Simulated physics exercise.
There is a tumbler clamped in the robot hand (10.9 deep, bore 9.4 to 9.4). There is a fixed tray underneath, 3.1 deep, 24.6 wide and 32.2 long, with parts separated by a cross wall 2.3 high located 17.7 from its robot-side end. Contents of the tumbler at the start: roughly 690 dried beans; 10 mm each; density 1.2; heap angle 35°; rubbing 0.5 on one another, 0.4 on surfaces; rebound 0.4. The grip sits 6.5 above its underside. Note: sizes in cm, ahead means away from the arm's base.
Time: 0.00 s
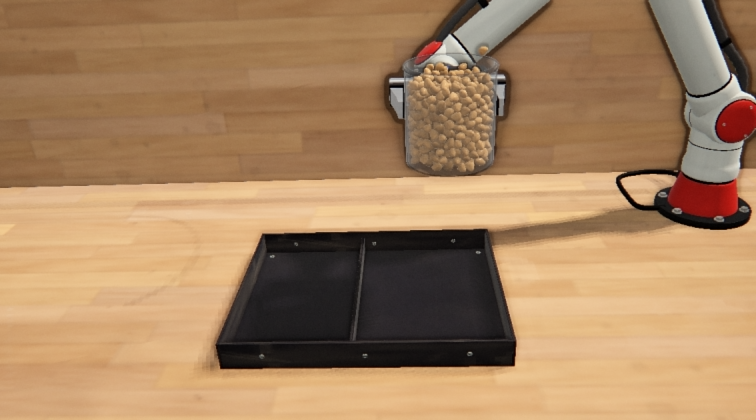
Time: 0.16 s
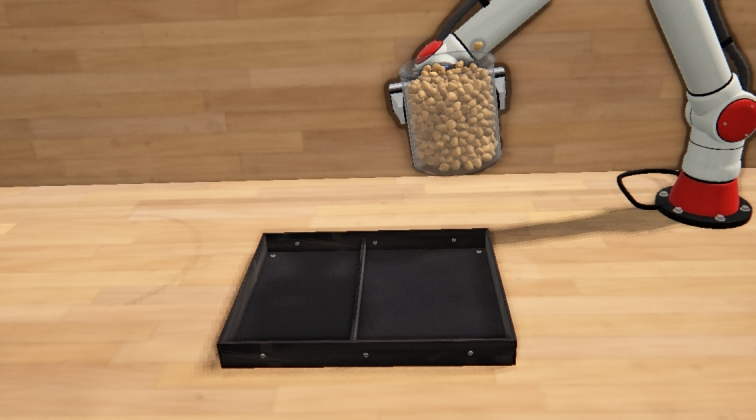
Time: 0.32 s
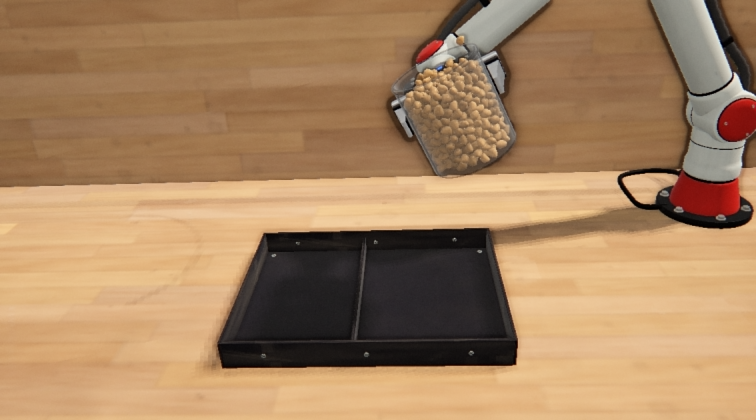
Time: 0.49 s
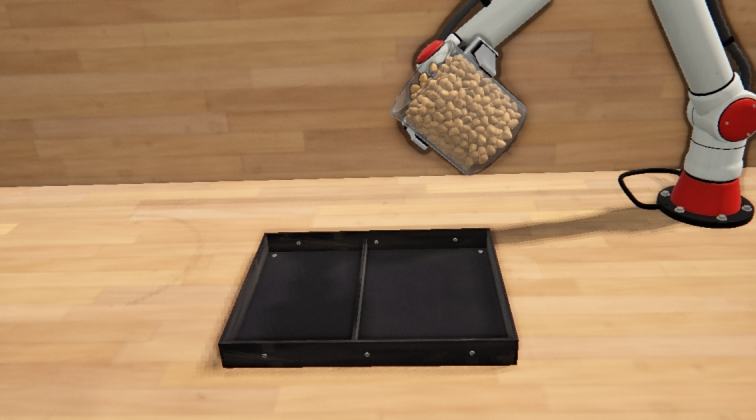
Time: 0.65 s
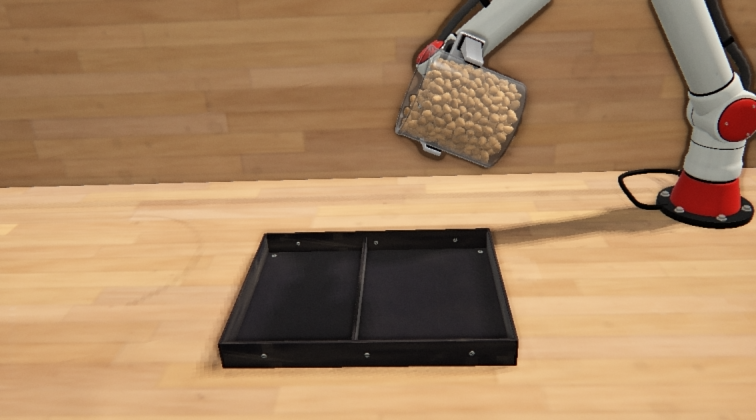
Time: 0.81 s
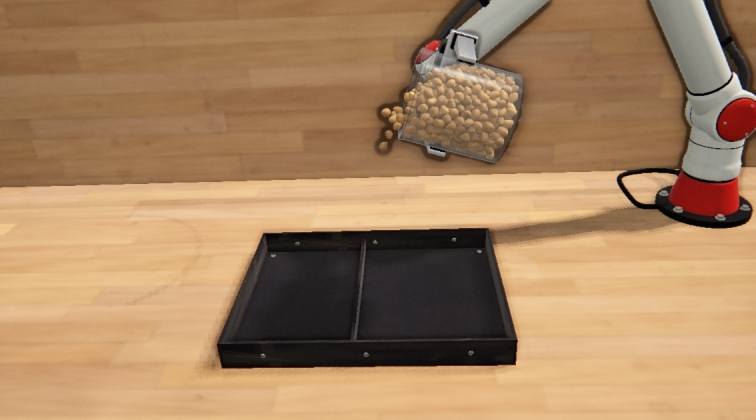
A pale wooden tabletop with a wood-plank wall behind it is seen from the front and slightly above, in a view that stays still. A white and red robot arm, its base at the right, holds a clear tumbler packed with tan beans above a black, divided tray. The gripper tilts the tumbler steadily leftward until it lies nearly sideways, and a few beans slip out over its rim.
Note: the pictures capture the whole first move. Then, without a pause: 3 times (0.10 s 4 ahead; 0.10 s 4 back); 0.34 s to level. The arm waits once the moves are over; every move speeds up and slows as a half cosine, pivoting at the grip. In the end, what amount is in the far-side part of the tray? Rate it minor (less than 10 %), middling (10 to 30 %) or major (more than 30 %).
Major, more than 30 %.
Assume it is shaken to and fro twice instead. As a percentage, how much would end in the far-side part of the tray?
35 %.
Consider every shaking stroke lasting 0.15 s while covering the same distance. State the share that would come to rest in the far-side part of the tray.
In that case it would be near 20 percent.
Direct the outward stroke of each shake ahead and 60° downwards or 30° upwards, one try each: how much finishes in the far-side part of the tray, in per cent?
You'd get about 15 per cent with the first setting and about 55 per cent with the second.
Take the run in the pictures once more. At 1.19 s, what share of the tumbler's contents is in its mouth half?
That share comes to roughly 70 percent.
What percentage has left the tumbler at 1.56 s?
My estimate is roughly 55 % gone.
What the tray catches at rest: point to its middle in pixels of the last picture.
I'd point to somewhere near (314, 297).
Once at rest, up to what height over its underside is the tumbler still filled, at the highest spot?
I'd say near 7.0 cm from the bottom.
After 1.19 s, tilted 73° forward, highest piece 28 above the table; 435 in the tumbler, 168 in the far-side part, 36 in the robot-side part, 48 in flight or on a rim.
After 1.56 s, tilted 43° forward, highest piece 27 above the table; 299 in the tumbler, 281 in the far-side part, 88 in the robot-side part, 3 on the table or floor, 16 in flight or on a rim.
After 1.95 s, level, highest piece 26 above the table; 298 in the tumbler, 287 in the far-side part, 99 in the robot-side part, 3 on the table or floor.
After 3.00 s, level, highest piece 26 above the table; 298 in the tumbler, 287 in the far-side part, 99 in the robot-side part, 3 on the table or floor.
At rest, 298 in the tumbler, 287 in the far-side part, 99 in the robot-side part, 3 on the table or floor. That is 42 % in the far-side part of the tray.
